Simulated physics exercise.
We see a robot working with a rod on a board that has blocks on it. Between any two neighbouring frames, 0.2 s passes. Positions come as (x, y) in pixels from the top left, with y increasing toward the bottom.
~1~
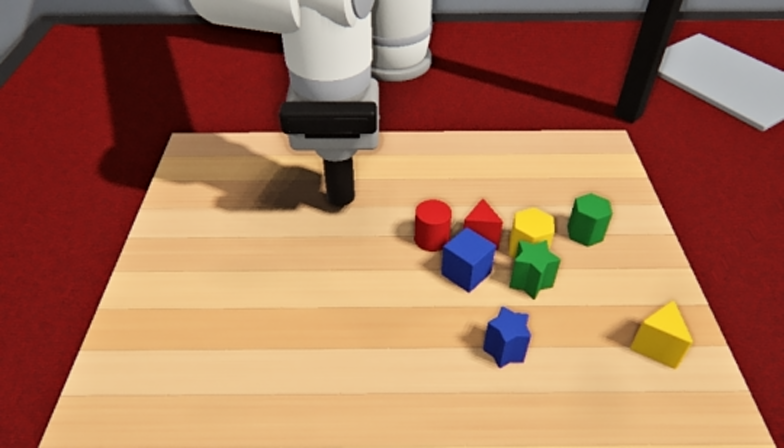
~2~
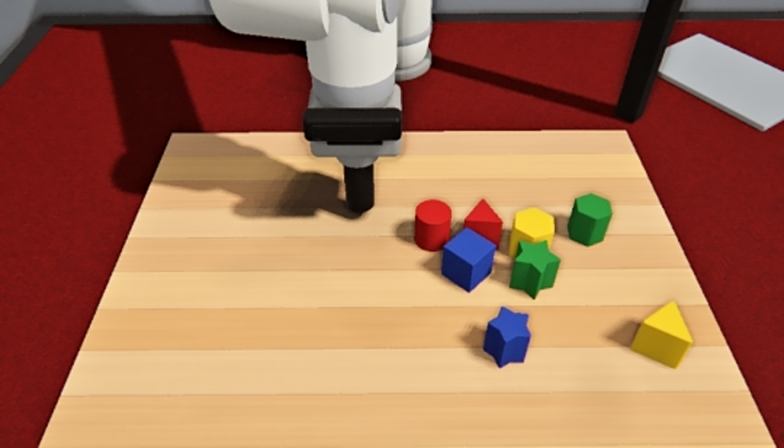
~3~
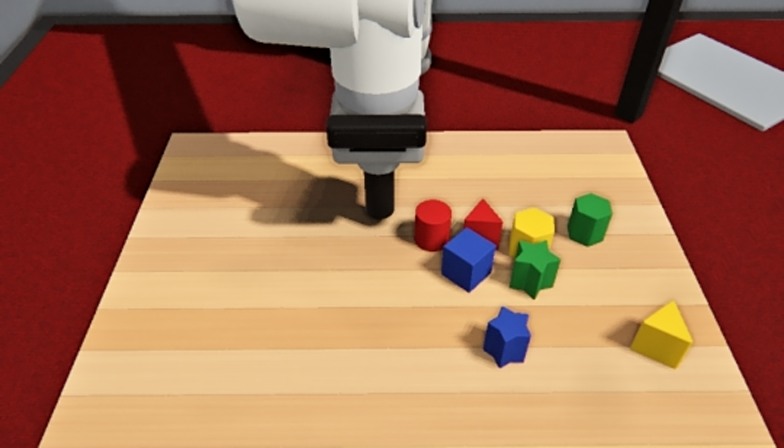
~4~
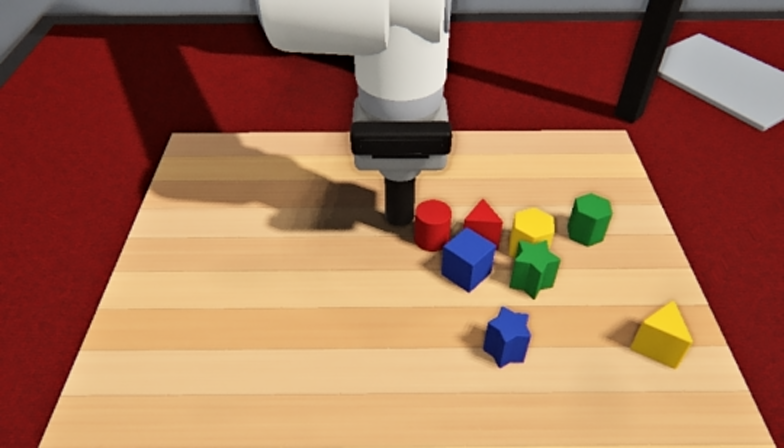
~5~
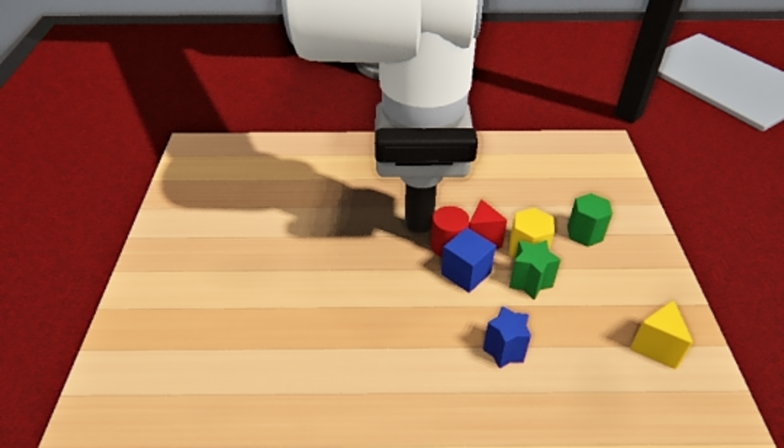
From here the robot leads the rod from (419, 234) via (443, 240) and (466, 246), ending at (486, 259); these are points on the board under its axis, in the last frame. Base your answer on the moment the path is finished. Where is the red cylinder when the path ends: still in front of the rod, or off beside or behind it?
My answer is that the red cylinder is still ahead.
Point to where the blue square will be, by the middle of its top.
It will likely be found at (487, 260).
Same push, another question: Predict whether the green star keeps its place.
Once the path ends, it is somewhere new.
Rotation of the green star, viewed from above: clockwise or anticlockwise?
Seen from above, clockwise.
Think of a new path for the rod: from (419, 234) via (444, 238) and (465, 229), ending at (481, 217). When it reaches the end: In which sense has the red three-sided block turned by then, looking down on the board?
It spins anti-clockwise.
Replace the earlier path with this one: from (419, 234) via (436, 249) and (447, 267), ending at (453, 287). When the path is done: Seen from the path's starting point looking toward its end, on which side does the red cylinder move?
Toward the left.
The first path, step by step. Halfway along, rod at (457, 231); red cylinder at (489, 228); blue square at (484, 256), turned 55° clockwise; red three-sided block at (507, 212), turned 65° anticlockwise; yellow hexagon at (538, 221).
At the end, rod at (488, 248); red cylinder at (524, 244); blue square at (487, 260), turned 75° clockwise; red three-sided block at (510, 212), turned 70° anticlockwise; yellow hexagon at (542, 220), turned 10° clockwise; green star at (556, 261), turned 25° clockwise.
